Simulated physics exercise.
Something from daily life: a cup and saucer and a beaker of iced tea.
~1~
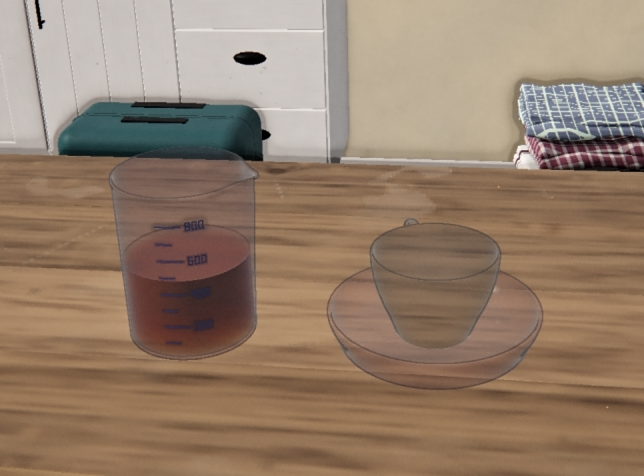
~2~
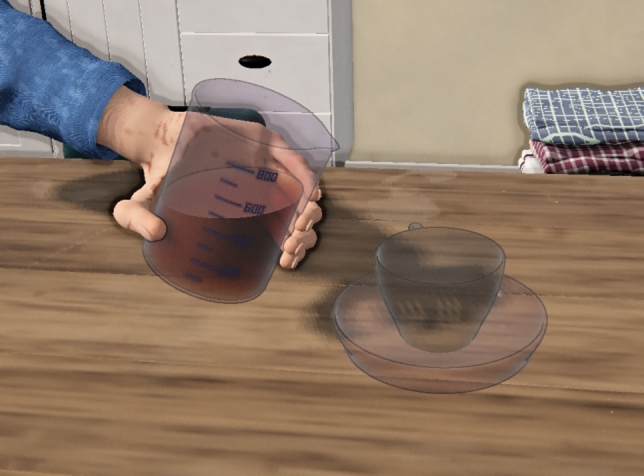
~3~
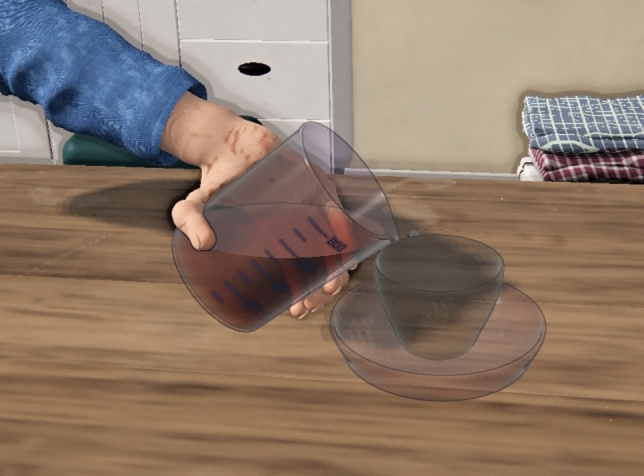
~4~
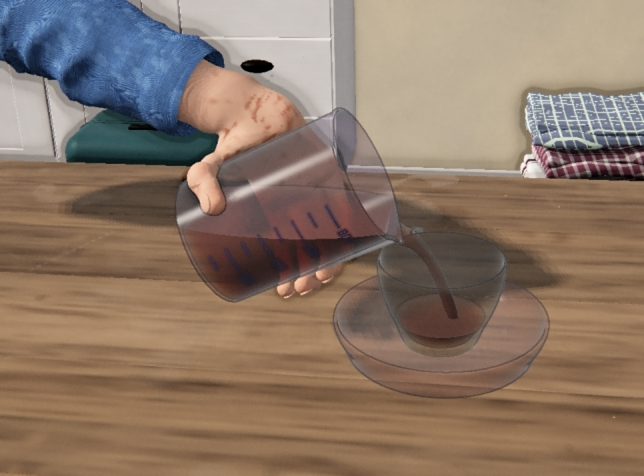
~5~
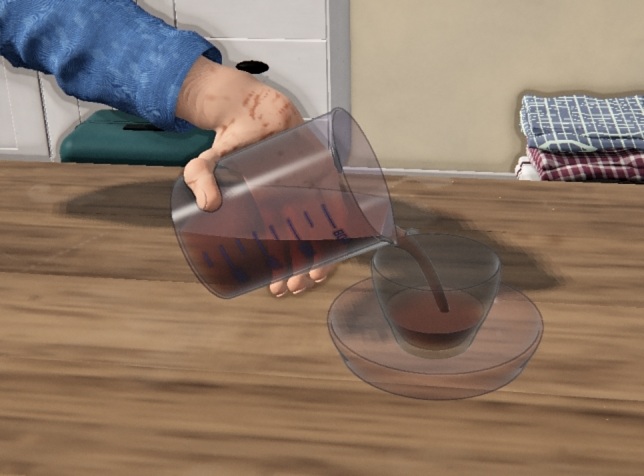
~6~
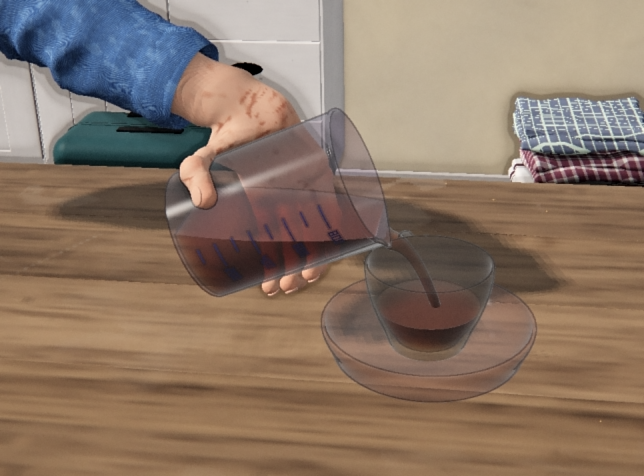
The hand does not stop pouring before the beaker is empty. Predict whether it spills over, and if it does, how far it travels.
Contained by the saucer.
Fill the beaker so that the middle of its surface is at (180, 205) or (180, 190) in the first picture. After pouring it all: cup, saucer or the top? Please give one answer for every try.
In turn: Over both, over both.
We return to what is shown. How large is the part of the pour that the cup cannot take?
I make it 35 per cent.
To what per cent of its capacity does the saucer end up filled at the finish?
Roughly 50 percent of it.
A moment on, the cup is nearly full; the saucer is dry.
Further on, the cup is full to the brim; the saucer is wet, with room to spare.
When it is over, the cup is full to the brim; the saucer is wet, with room to spare.
